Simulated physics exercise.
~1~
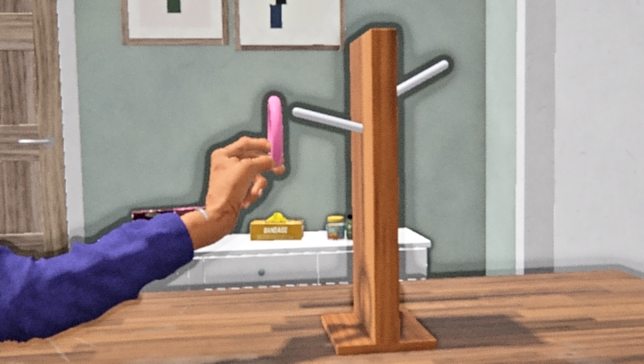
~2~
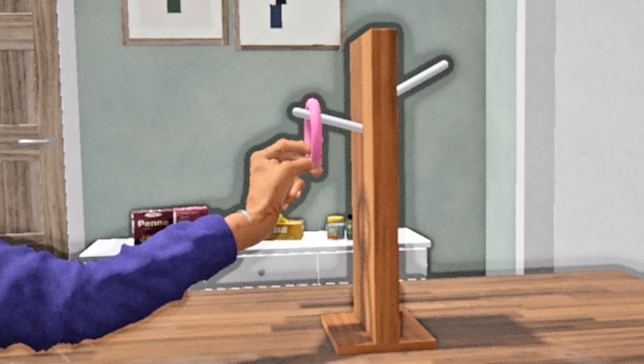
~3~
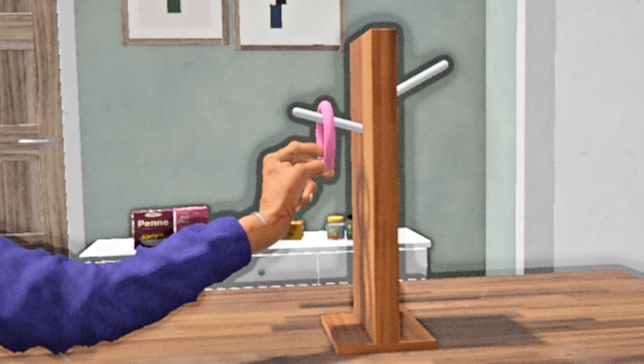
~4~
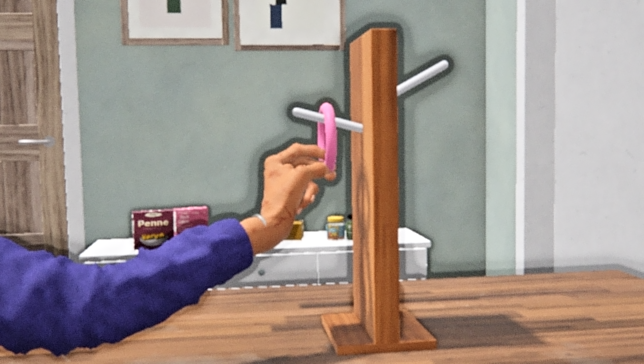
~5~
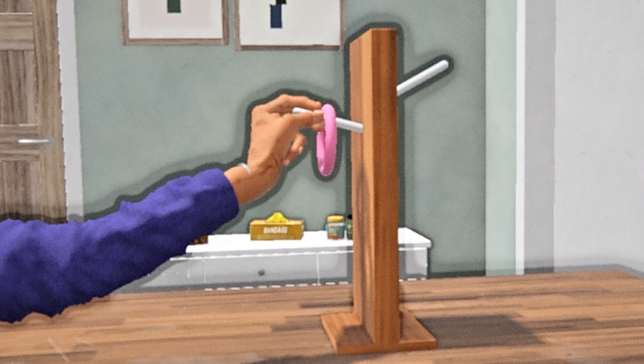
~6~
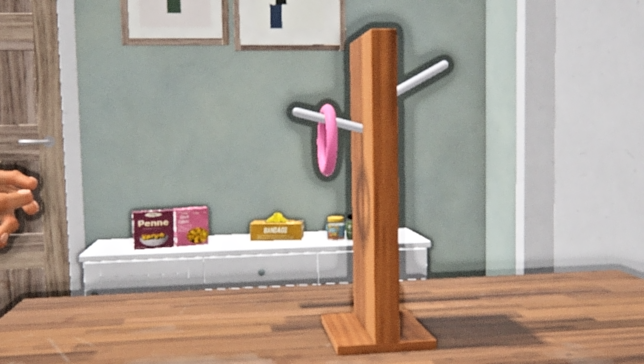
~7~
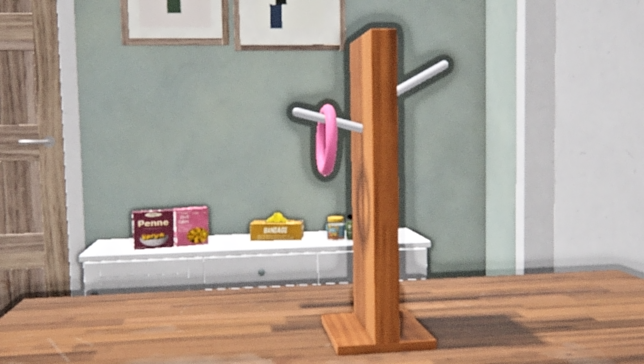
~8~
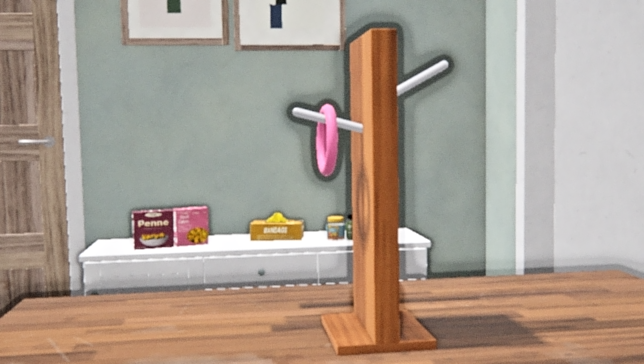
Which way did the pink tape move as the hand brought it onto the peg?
The pink tape moved to the right, toward the upright post of the wooden stand.
